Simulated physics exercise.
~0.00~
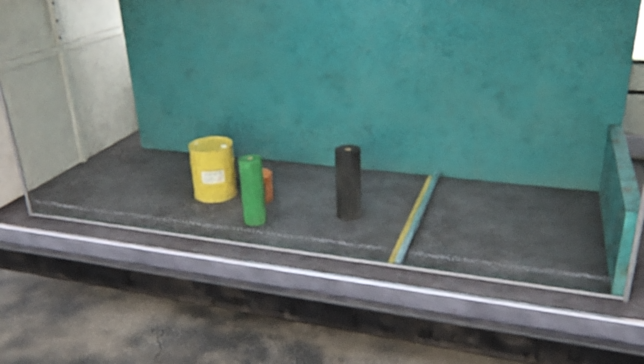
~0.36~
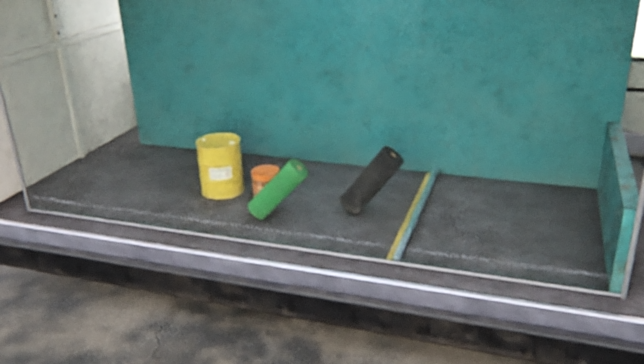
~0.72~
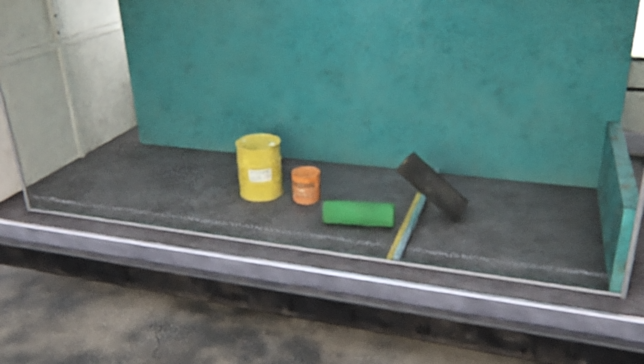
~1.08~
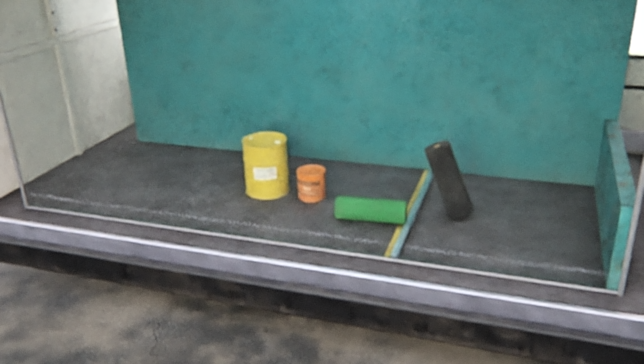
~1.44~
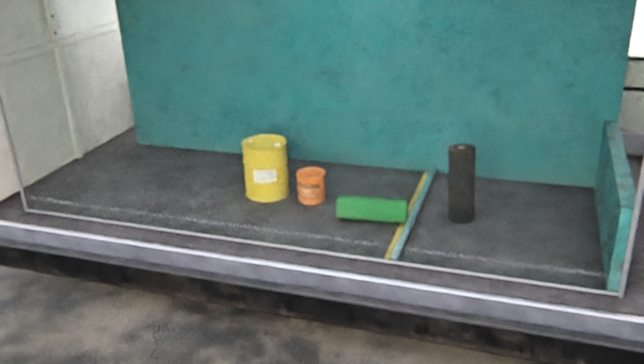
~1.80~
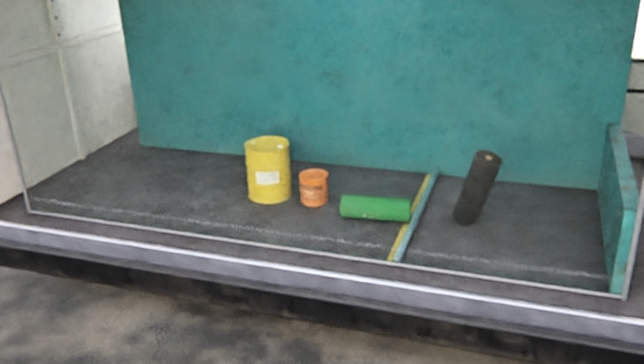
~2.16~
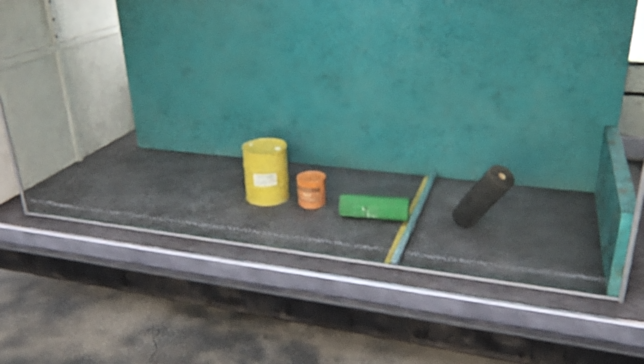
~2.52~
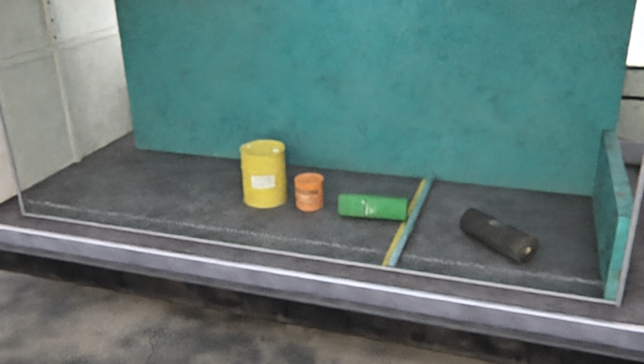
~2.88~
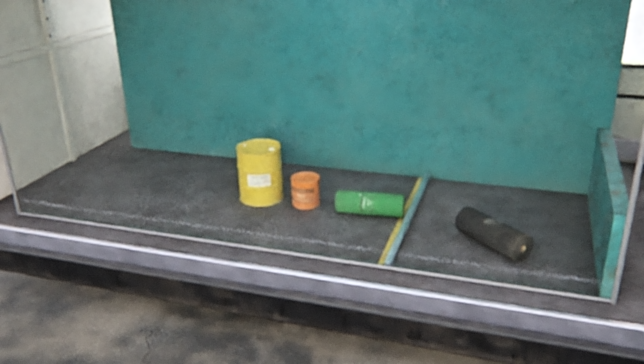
A large teal wall stands behind a dark grey floor bay, seen from the front and slightly above by a gently swaying camera. A yellow drum, an upright green roll partly hiding an orange bucket, and an upright black roll stand left of a yellow-and-blue floor strip. The load shifts right, with both rolls tilting, and the green one falls on its side by the strip. The black roll tumbles over the strip, swings upright, then leans and topples onto its side. The drum and bucket slide a little and stop upright, short of the strip, while the black roll rests beyond it.
